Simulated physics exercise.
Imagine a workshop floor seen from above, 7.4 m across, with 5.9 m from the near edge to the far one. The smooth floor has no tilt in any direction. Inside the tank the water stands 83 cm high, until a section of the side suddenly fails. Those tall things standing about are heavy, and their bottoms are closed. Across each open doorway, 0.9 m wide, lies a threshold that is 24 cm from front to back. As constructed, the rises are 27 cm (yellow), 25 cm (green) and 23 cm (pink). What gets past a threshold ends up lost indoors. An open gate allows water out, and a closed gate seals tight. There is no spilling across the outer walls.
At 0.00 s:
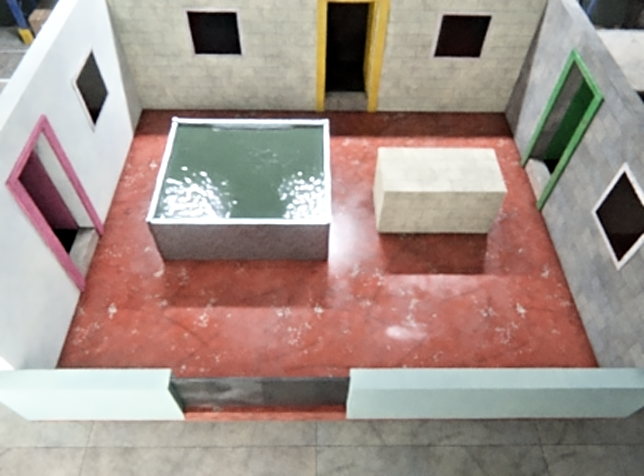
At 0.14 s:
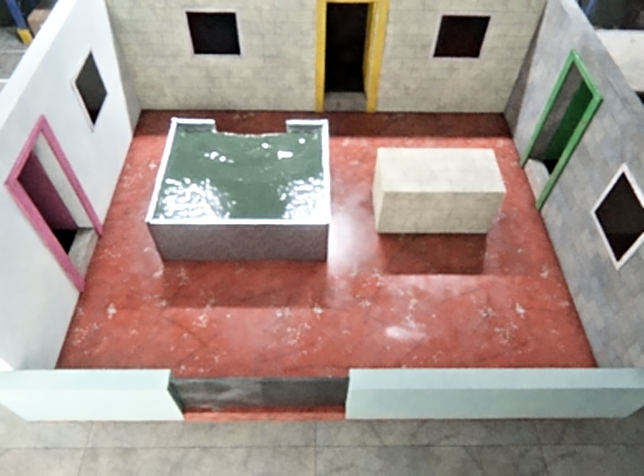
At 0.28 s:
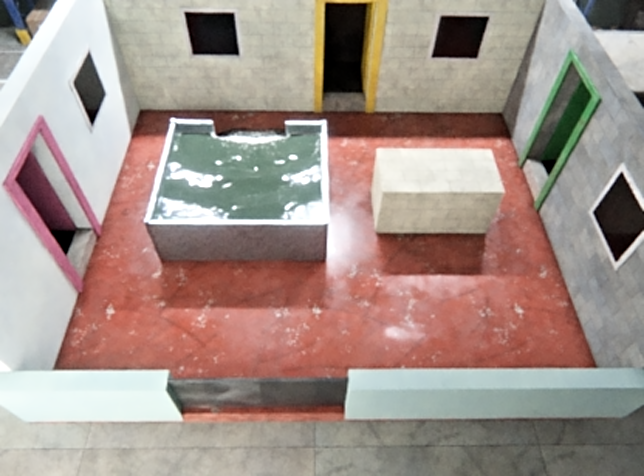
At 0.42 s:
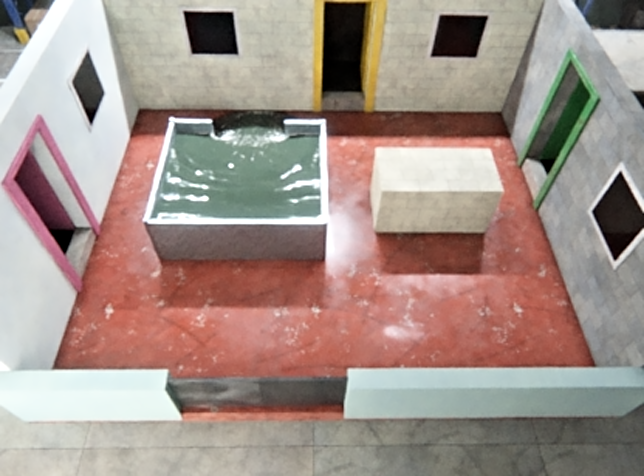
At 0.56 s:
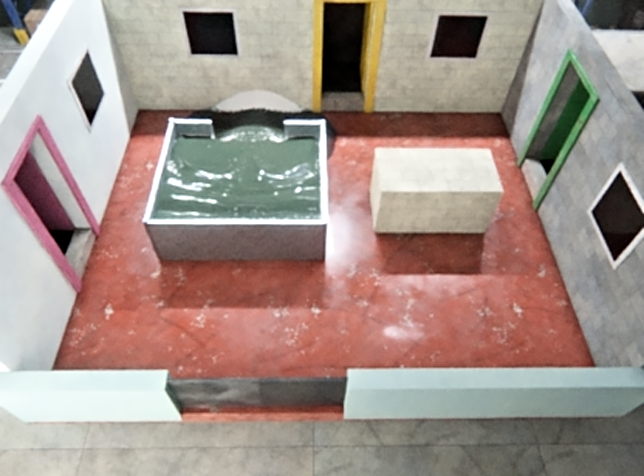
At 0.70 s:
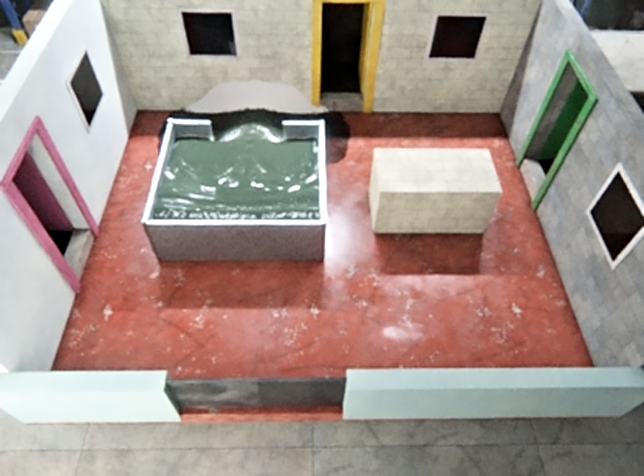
Green water pours through a gap in the tank's far side and spreads across the red floor.
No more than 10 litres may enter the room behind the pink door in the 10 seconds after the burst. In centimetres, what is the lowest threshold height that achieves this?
9.5 cm.
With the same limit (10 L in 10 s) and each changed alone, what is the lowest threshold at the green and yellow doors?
You'd want about 20 centimetres at green and about 20 centimetres at yellow.
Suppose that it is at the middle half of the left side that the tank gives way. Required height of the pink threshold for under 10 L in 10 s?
Then the minimum is about 36 cm.
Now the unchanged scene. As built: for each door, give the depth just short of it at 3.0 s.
Yellow door 18 cm, green door 21 cm, pink door 6 cm.
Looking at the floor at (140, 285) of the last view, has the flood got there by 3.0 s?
I'd say that place has got wet.
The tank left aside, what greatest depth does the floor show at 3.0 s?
About 42 cm at most.
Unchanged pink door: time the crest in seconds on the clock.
It peaks around 5.5 s.
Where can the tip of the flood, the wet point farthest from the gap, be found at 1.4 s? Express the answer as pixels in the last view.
Pixel: About (431, 116).
After 1.4 s water covers 15 % of the floor, deepest (60 cm) near (254, 114); it has not reached the pink door.
After 3.0 s water covers 50 % of the floor, deepest (42 cm) near (146, 113); 6 cm at the pink door, 0 litres in over its 23 cm threshold.
After 10.0 s water covers 100 % of the floor, deepest (24 cm) near (604, 392); 8 cm at the pink door, 0 litres in over its 23 cm threshold.
At the pink door as built, the water arrived by 2.4 s and peaked near 13 cm at 5.6 s.
Run again over the same 10 s with other heights there, 19 litres in over 8 cm, 3 litres over 11 cm. The limit of 10 litres is kept from about 9.5 cm up.
